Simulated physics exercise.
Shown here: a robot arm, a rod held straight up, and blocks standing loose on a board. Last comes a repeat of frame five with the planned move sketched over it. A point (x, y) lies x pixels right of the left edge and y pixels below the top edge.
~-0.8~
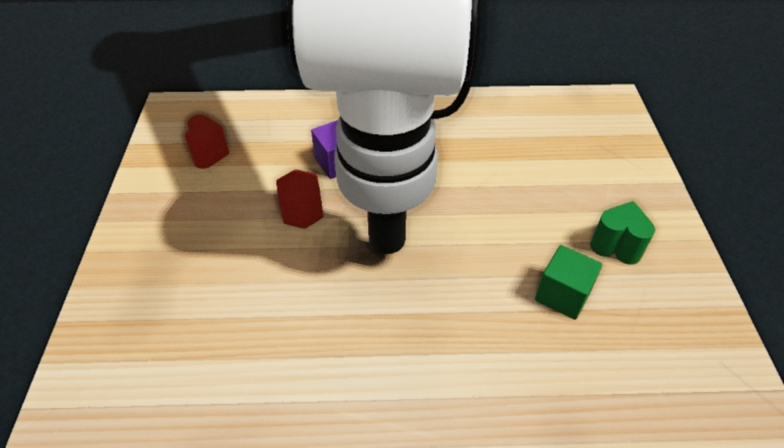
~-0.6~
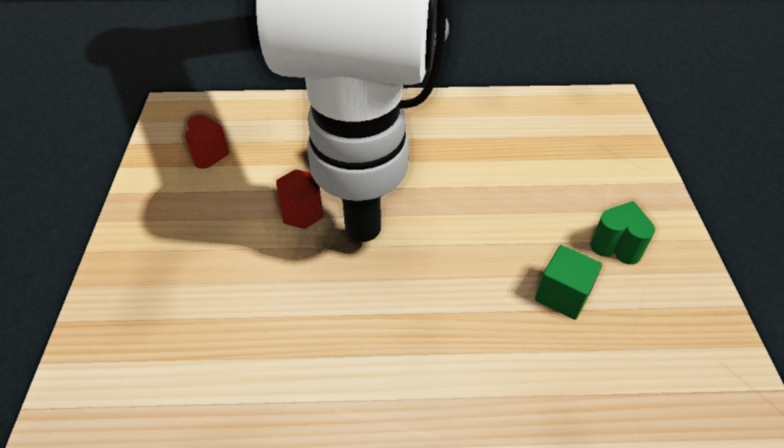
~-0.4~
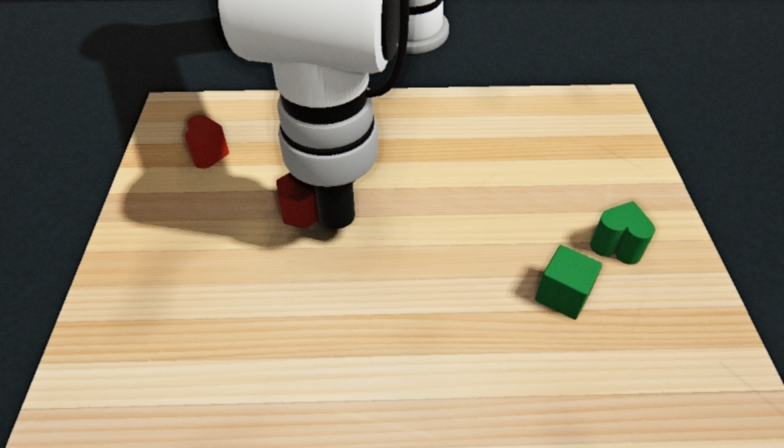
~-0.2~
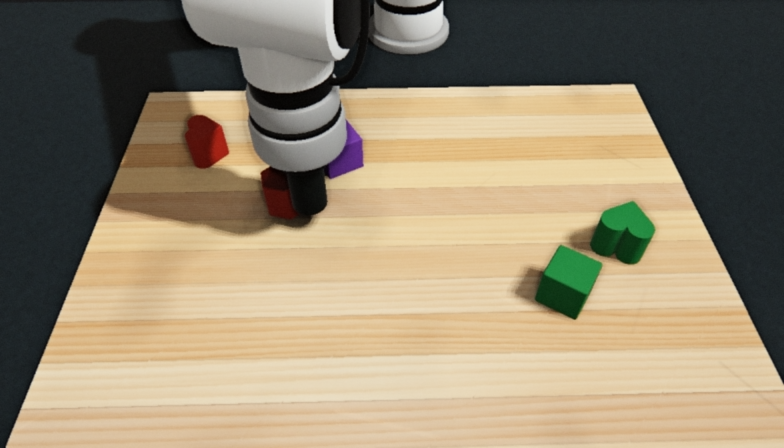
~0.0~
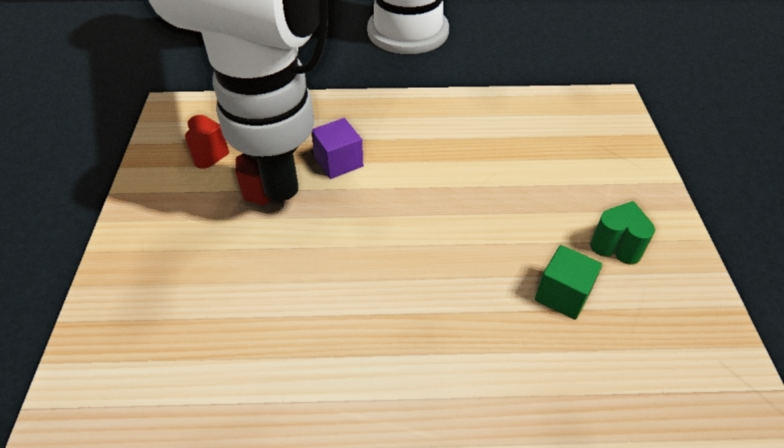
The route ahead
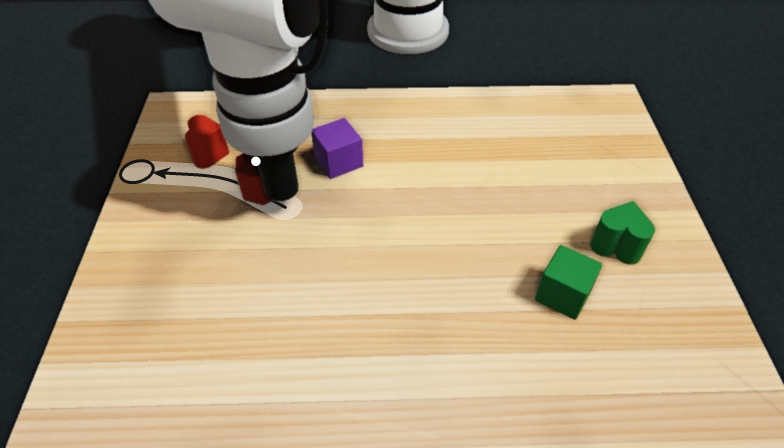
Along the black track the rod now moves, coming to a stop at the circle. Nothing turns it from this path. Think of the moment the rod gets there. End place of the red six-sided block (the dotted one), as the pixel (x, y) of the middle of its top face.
I'd guess (175, 122).
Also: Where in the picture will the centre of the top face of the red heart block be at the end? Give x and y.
Somewhere near (177, 100).
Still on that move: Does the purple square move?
No, I don't think so.
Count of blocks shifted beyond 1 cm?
Two move.
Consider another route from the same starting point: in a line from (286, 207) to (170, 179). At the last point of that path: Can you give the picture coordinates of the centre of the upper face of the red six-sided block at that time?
My prediction: (220, 137).
The line goes from (286, 207) via (218, 177), ending at (137, 171); the dot is on the red six-sided block.
On the path given first. One third of the way, rod at (237, 167); red heart block at (194, 123); red six-sided block at (216, 138).
Two thirds of the way, rod at (185, 156); red heart block at (177, 103), turned 40° clockwise; red six-sided block at (181, 124), turned 30° clockwise.
At the end, rod at (129, 153); red heart block at (177, 100), turned 45° clockwise; red six-sided block at (175, 122), turned 40° clockwise; purple square unmoved.
